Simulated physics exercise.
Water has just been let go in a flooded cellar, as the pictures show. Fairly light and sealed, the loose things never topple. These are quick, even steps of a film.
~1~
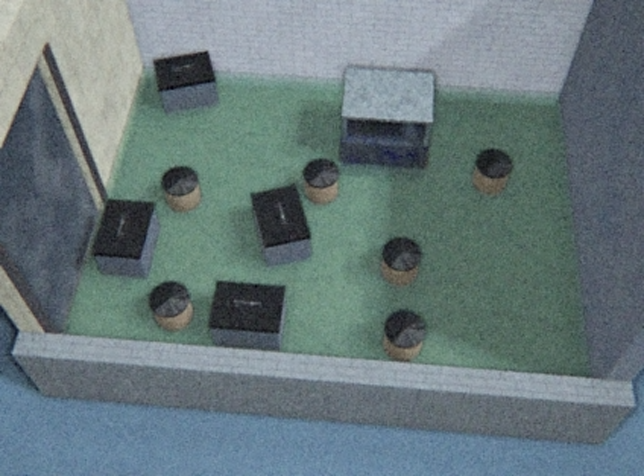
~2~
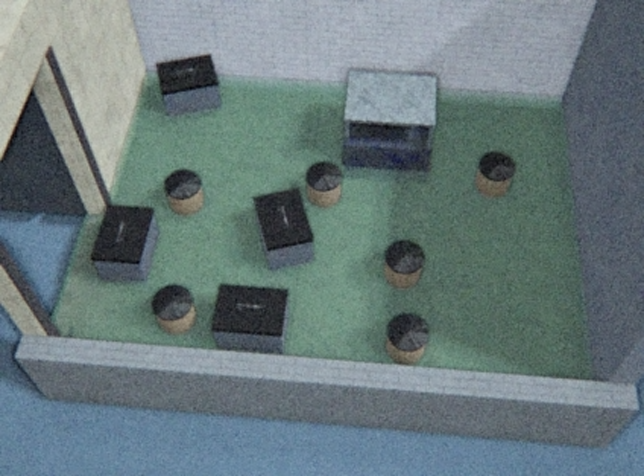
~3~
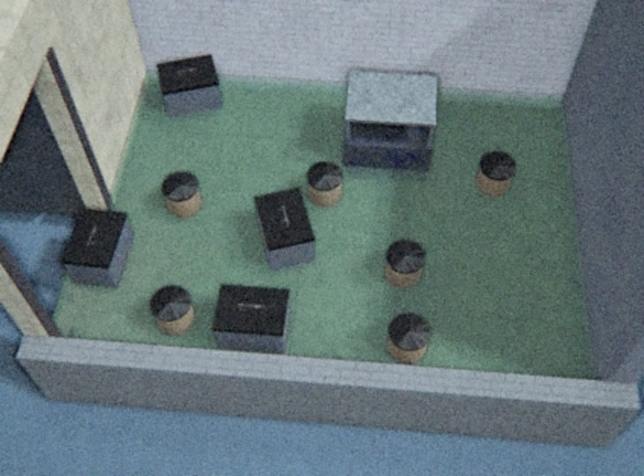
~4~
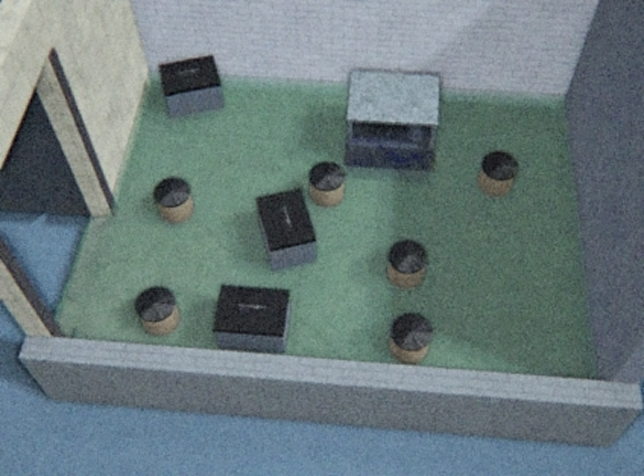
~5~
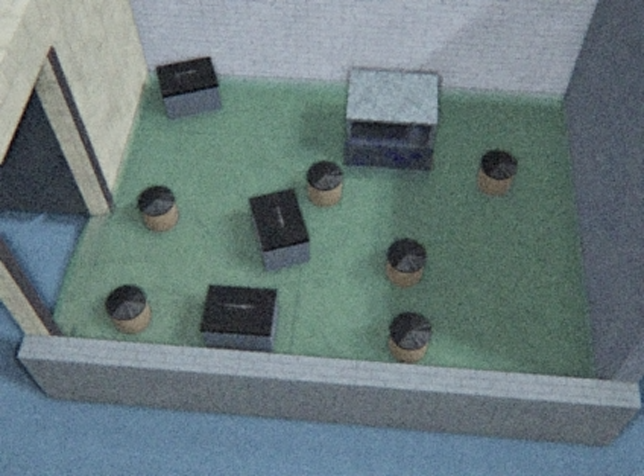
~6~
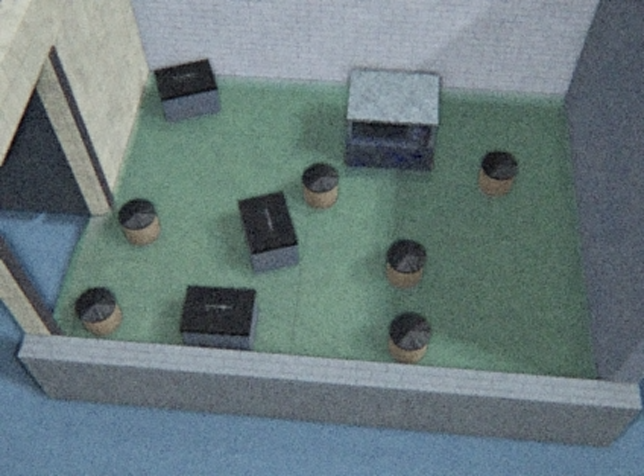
A walled cellar flooded with green water held dark boxes and round pails; the left doorway opened, the nearest box slid out of sight, then two pails drifted left and two boxes shifted slightly after.
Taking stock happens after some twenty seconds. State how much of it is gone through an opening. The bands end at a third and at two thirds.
The fraction that goes is likely to be two thirds or greater.
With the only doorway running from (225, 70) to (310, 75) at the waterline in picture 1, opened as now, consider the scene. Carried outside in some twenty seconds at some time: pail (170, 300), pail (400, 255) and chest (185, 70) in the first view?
Remains, remains, swept away.
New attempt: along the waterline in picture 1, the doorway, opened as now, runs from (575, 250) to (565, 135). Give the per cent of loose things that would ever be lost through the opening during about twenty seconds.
About 50 percent.
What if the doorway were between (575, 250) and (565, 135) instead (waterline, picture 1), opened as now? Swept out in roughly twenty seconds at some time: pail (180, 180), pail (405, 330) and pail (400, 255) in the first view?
In turn: Still in, washed out, yes.
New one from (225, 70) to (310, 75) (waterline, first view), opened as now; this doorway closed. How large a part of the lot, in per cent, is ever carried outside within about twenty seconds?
That would be around 40 %.
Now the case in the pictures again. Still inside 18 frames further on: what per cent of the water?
Roughly 60 in a hundred.
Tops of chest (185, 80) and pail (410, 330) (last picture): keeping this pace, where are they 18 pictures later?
(148, 154) and (194, 332), approximately.
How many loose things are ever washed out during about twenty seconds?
The figure is 9.
A moment on, 3 of 10 are out; 7 afloat.
Next, 6 of 10 are out; 4 afloat.
Later, 9 of 10 are out; 1 afloat.
In the end, 9 of 10 are out; 1 afloat.
